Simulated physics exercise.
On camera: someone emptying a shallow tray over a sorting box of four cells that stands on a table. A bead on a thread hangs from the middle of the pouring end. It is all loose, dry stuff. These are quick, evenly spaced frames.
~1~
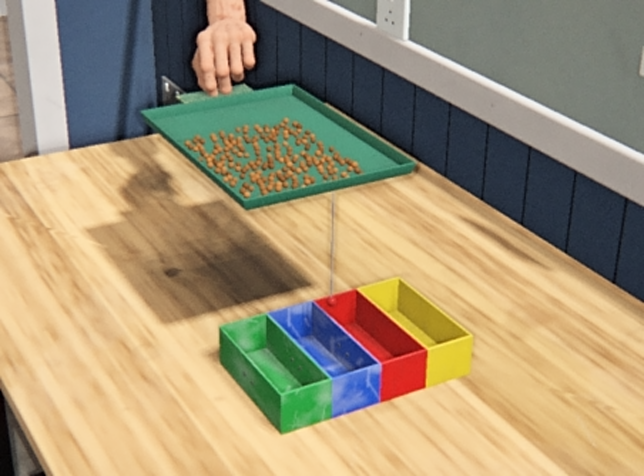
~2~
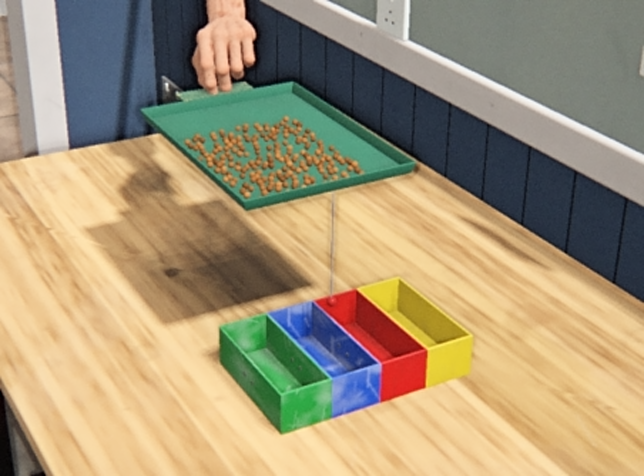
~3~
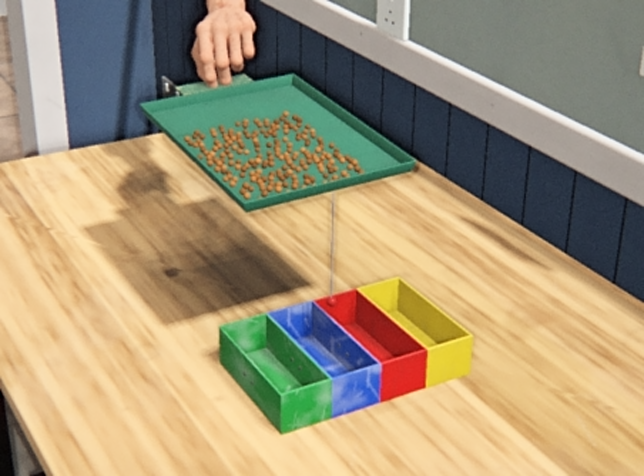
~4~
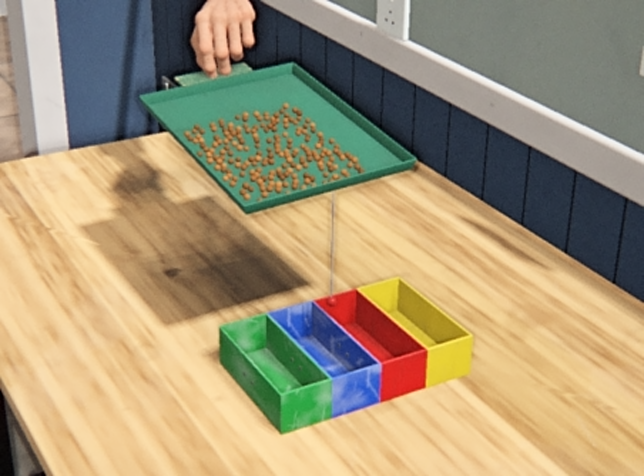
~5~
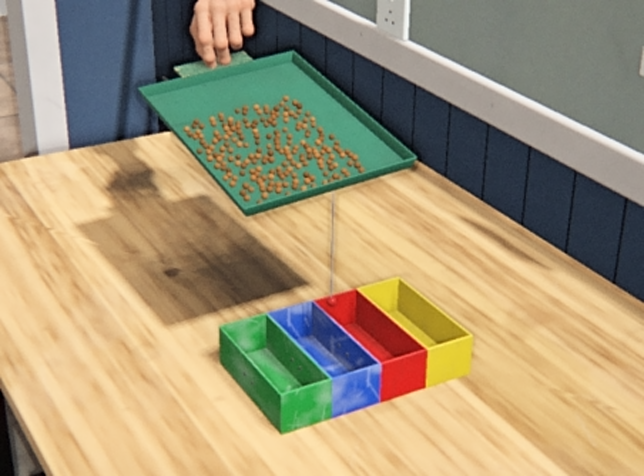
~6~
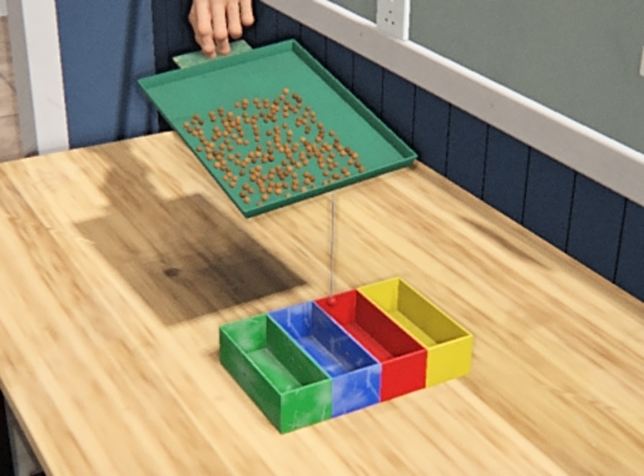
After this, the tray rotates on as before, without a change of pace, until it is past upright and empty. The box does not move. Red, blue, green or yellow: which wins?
Fullest: The green cell.
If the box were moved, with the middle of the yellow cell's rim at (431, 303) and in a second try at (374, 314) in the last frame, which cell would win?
In turn: That green cell; the blue one.
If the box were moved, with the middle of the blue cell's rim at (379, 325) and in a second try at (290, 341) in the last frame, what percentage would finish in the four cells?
About 10 and 100 per cent.
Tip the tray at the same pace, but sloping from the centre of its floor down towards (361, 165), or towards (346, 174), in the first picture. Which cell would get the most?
At the first place yellow, at the second that yellow cell.
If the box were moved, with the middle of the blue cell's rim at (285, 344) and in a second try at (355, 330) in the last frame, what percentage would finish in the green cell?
First some 30, then 30 per cent.
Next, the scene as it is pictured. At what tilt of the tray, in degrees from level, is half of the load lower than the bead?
At about 95°.
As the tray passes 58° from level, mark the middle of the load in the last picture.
Close to (267, 184).
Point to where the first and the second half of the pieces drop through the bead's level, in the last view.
Early half (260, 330), late half (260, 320).
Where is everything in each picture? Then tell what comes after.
The first picture shows corners of the pouring end near (246, 198) and (411, 162), level; middle of the load near (278, 157), cereal balls; bead on its thread near (331, 302); green cell near (306, 403); blue cell near (356, 387); red cell near (403, 372); yellow cell near (449, 358).
The second picture shows corners of the pouring end near (246, 199) and (411, 161), level; middle of the load near (278, 157).
The third picture shows corners of the pouring end near (246, 201) and (411, 160), tipped barely, lowest at the left corner; middle of the load near (278, 154).
The fourth picture shows corners of the pouring end near (246, 203) and (412, 158), tipped a little, lowest at the left corner; middle of the load near (278, 151).
The fifth picture shows corners of the pouring end near (246, 206) and (412, 157), tipped a little, lowest at the left corner; middle of the load near (278, 148).
The sixth picture shows corners of the pouring end near (246, 208) and (412, 155), tipped a little, lowest at the left corner; middle of the load near (278, 146); green cell near (306, 403); blue cell near (356, 387); red cell near (403, 372); yellow cell near (449, 358).
Shortly afterwards, tray tipped steeply; all but a few on the tray; only a few in the green cell; only a few in the blue cell; only a few falling or outside the box.
Next, tray tipped right over; a little on the tray; near two thirds in the green cell; a little in the blue cell; near a quarter falling or outside the box.
Some moments later, tray tipped past a quarter turn; the bulk in the green cell; a little in the blue cell; only a few in the red cell; a little falling or outside the box.
In the end, tray tipped past a quarter turn; the bulk in the green cell; a little in the blue cell; only a few in the red cell; none at all in the yellow cell; a little outside the box.
